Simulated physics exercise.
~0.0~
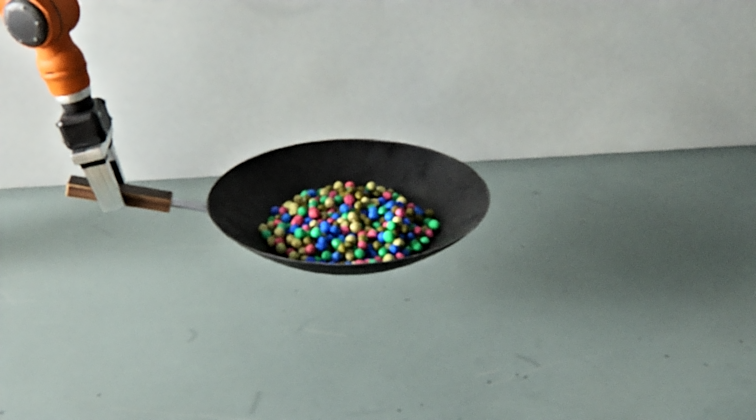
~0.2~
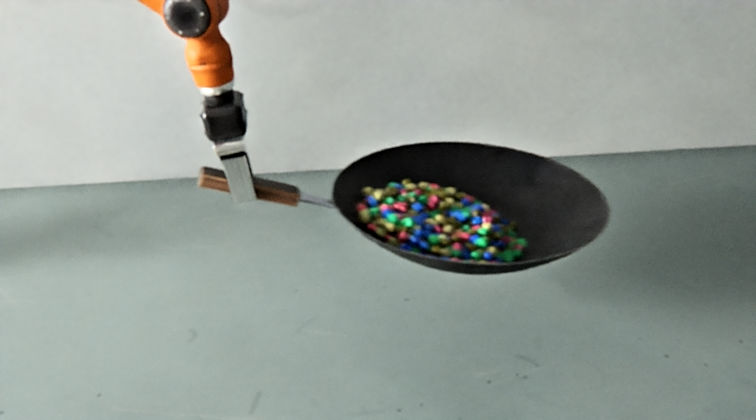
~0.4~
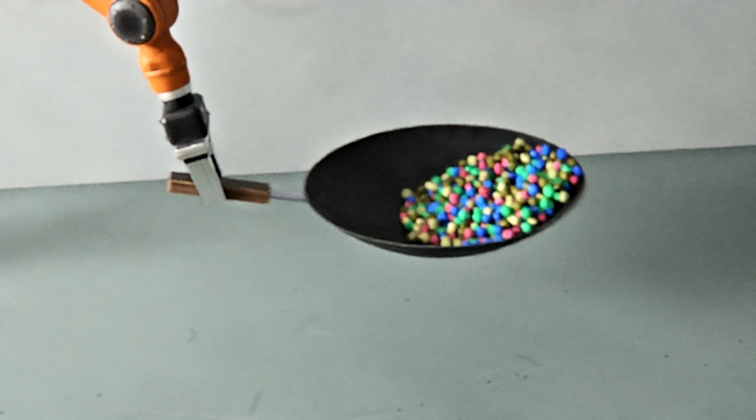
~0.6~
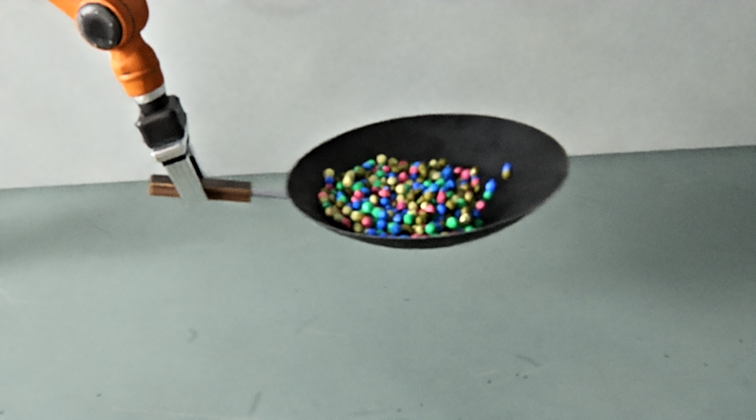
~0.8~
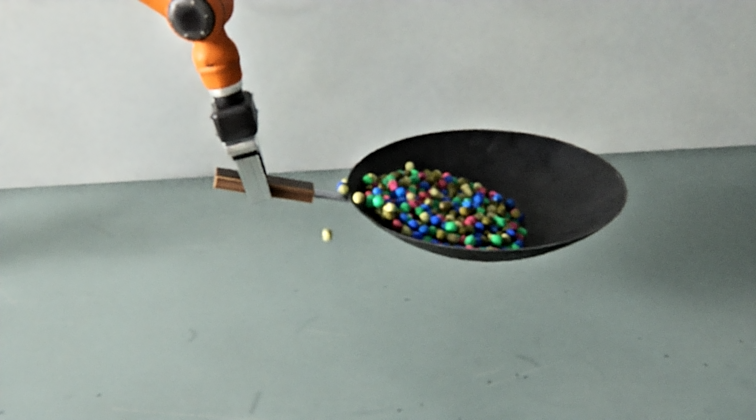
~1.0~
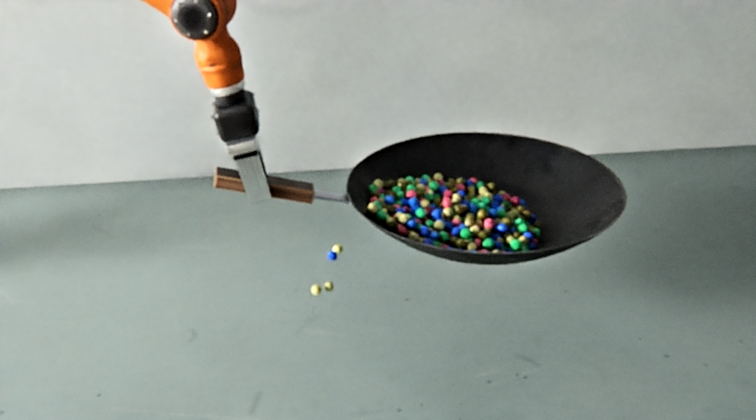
To begin with, an orange robot arm holds a dark wok by its wooden handle above a grey-green surface, with a heap of small, round, colourful sweets inside. The arm carries the wok to the right, and the sweets bunch toward the handle side. It then draws the wok back a little to the left, and the load slides across to the far right side. As the wok moves slightly farther left and up, the sweets shift back left. The wok swings right again, and a few sweets spill over the rim beside the handle. Finally the wok stays put, still full, with four stray sweets below the handle.
